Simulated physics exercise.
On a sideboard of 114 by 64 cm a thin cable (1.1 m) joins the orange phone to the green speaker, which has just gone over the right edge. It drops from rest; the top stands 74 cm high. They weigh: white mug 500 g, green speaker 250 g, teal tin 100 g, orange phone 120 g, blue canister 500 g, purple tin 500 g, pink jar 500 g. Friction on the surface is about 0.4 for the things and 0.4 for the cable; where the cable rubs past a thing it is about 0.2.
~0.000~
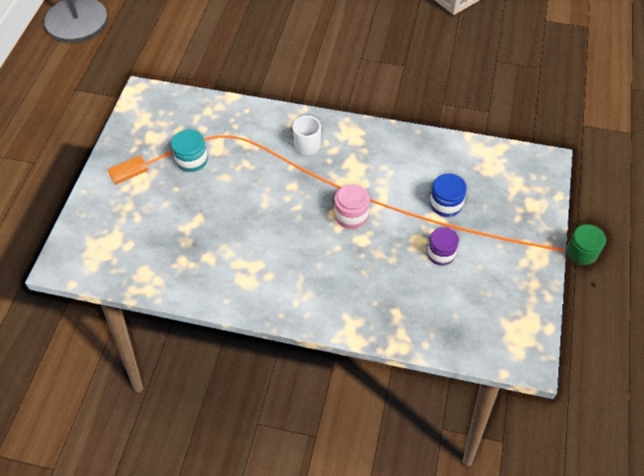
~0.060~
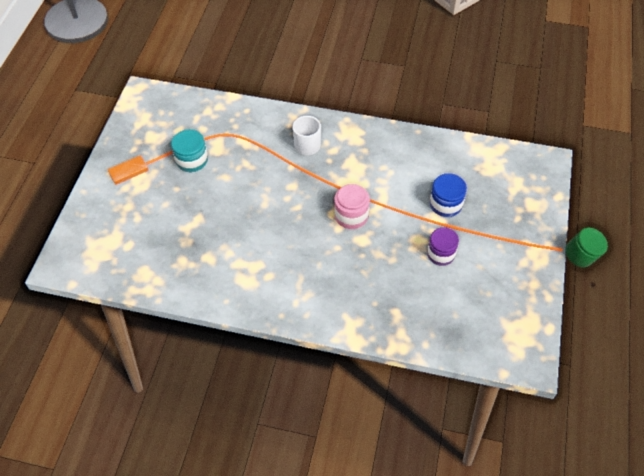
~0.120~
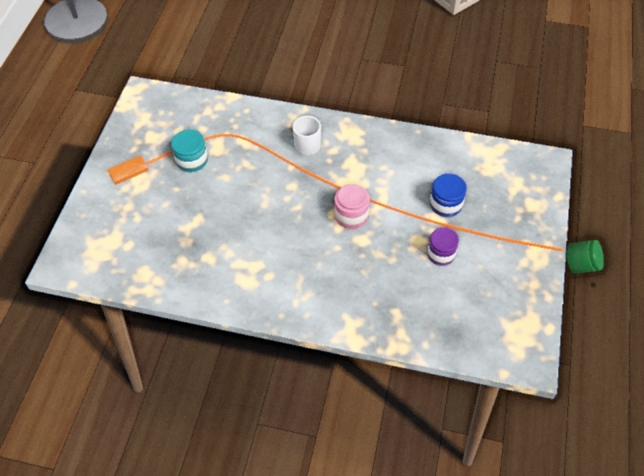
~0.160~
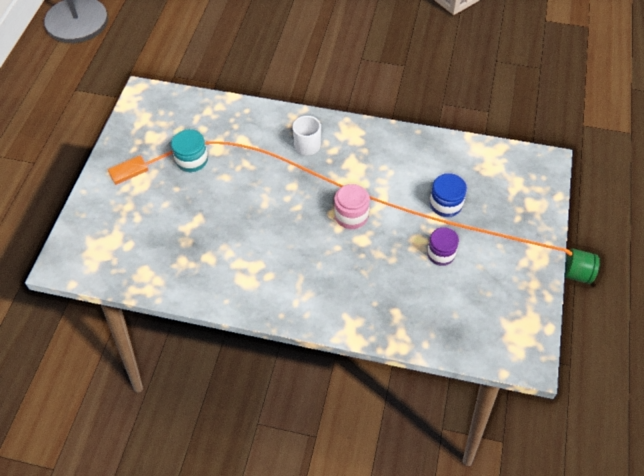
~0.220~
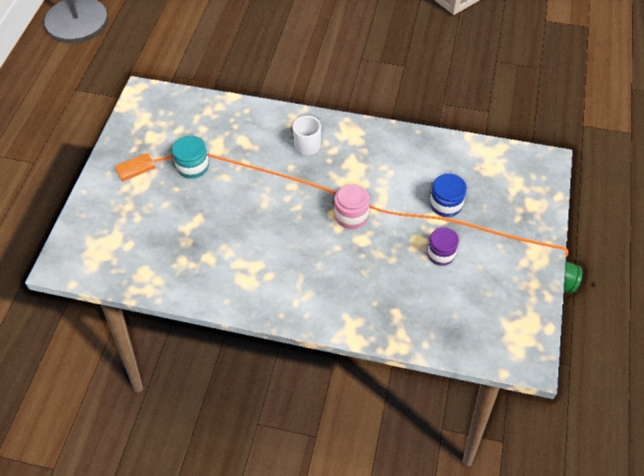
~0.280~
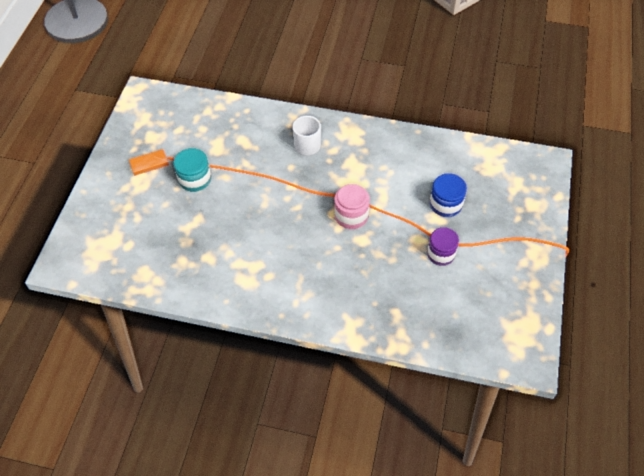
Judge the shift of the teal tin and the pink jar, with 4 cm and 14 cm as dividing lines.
Result: Teal tin shifts a middling way, pink jar hardly moves.
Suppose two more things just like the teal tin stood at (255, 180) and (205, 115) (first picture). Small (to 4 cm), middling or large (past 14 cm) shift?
In turn: Small, small.
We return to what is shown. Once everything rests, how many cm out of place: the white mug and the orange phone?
White mug 0 cm, orange phone 70 cm.
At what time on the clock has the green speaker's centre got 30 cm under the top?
That is: 0.60 s.
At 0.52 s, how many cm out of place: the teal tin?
About: Teal tin 10 cm.
After 0.5 s, the cable's tail end at (217, 169); teal tin 10 cm off its start, orange phone 17 cm off its start, green speaker over the edge.
After 0.7 s, the cable's tail end at (272, 177); teal tin 10 cm off its start, orange phone 30 cm off its start, green speaker over the edge.
After 1.0 s, the cable's tail end at (352, 194); teal tin 10 cm off its start at (193, 173), orange phone 49 cm off its start at (333, 187), green speaker over the edge.
After 1.2 s, the cable's tail end at (427, 212); teal tin 10 cm off its start, orange phone 67 cm off its start, green speaker over the edge.
After 2.4 s, the cable's tail end at (427, 212); teal tin 10 cm off its start at (193, 173), pink jar 0 cm off its start at (353, 196), orange phone 67 cm off its start at (412, 198), green speaker over the edge.
